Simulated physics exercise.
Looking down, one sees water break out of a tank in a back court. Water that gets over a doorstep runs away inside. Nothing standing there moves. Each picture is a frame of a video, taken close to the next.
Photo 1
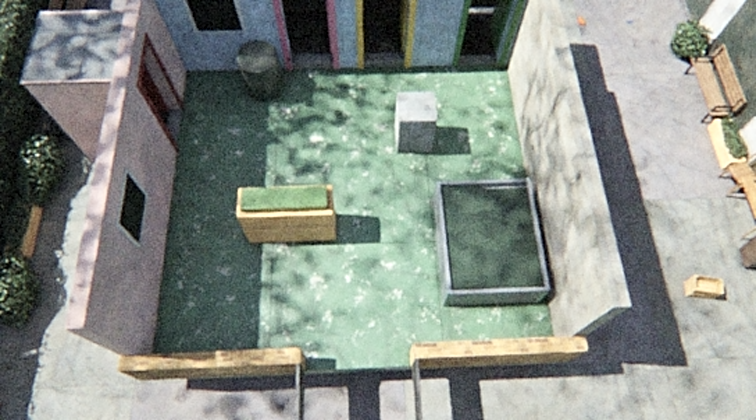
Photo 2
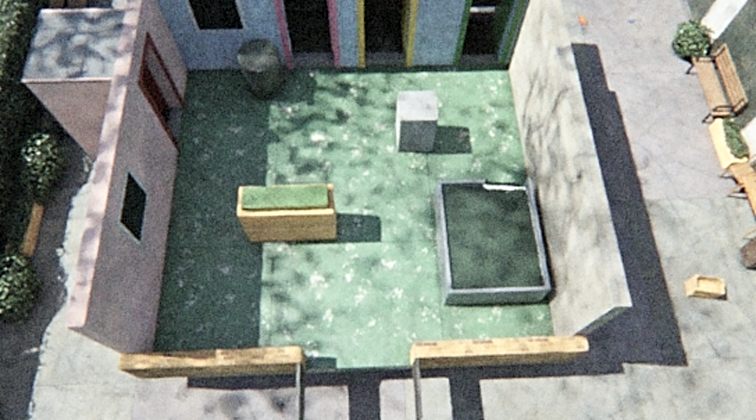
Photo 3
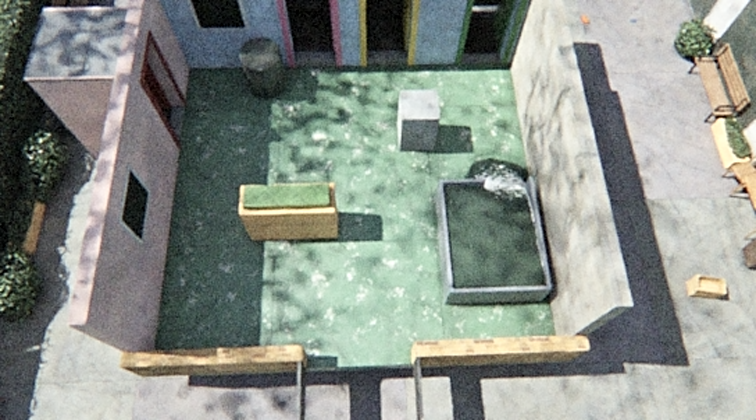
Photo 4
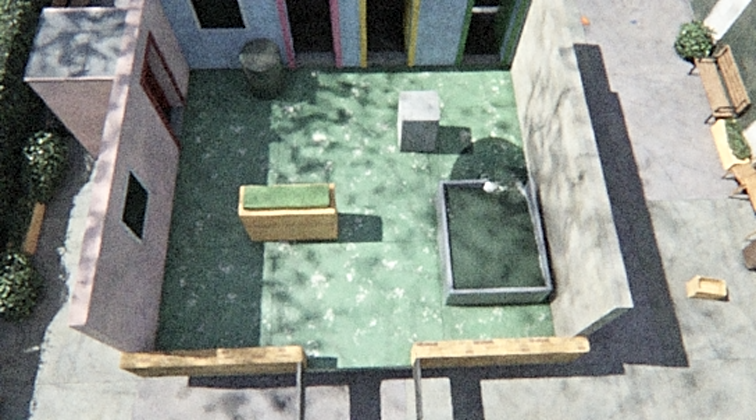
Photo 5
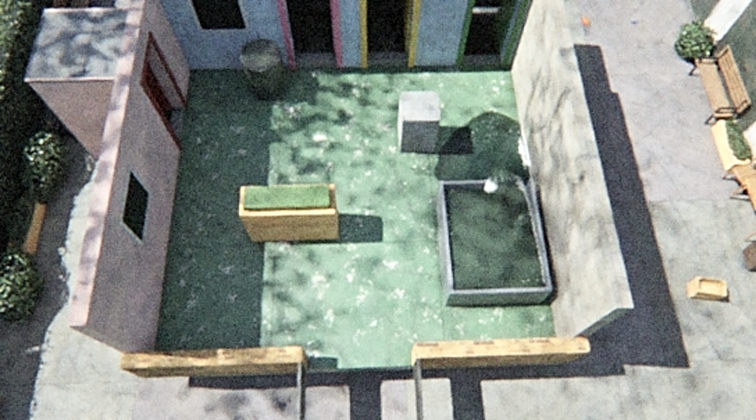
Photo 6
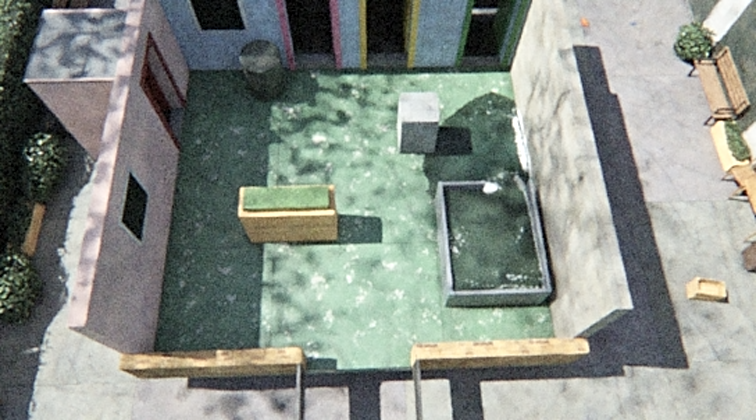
Water spilling over the far side of a grey tank, then spreading as a dark patch across a green courtyard floor.
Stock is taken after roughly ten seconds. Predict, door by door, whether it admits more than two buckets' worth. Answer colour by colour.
The green door admits more than two, the yellow door admits two or fewer, the red door admits two or fewer, the pink door admits two or fewer.
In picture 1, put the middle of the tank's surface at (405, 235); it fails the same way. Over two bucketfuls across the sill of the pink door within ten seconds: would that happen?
Briefly, pink remains below.
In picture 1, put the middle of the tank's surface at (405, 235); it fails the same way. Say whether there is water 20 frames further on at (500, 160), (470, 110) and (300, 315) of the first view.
In order: Submerged, submerged, untouched.
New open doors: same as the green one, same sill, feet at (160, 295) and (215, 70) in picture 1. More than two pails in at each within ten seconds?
Result - first door doesn't reach the limit, second door doesn't reach the limit.
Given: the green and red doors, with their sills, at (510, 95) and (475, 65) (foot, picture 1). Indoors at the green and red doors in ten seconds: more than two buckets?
The green door gets past the limit, and the red door gets past the limit too.
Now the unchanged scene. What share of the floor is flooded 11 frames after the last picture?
The answer is around 20 per cent.
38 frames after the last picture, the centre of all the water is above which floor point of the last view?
The water's centre sits above (432, 170).
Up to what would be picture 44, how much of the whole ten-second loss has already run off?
I'd say about 80 per cent.
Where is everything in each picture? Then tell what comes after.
The first frame shows still water in the water tank at (490, 235).
In the second frame, water pours out on the water tank's far side and has run to a hidden place.
In the third frame, water pours out on the water tank's far side and has run to (481, 165).
In the fourth frame, the front is at (501, 142), out from the gap on the water tank's far side.
In the fifth frame, the front is at (495, 116), out from the gap on the water tank's far side.
In the sixth frame, water pours out on the water tank's far side and has run to (497, 98).
A moment on, water covers 15 % of the floor; the green door over two buckets in, the yellow door not reached, the red door not reached, the pink door not reached.
Next, water covers 20 % of the floor; the green door far over two buckets in, the yellow door wet at the sill, nothing in, the red door not reached, the pink door not reached.
Then, water covers 30 % of the floor; the green door far over two buckets in, the yellow door wet at the sill, nothing in, the red door not reached, the pink door wet at the sill, nothing in.
Later, water covers 50 % of the floor; the green door far over two buckets in, the yellow door wet at the sill, nothing in, the red door wet at the sill, nothing in, the pink door wet at the sill, nothing in.
In the end, water covers 75 % of the floor; the green door far over two buckets in, the yellow door wet at the sill, nothing in, the red door wet at the sill, nothing in, the pink door wet at the sill, nothing in.
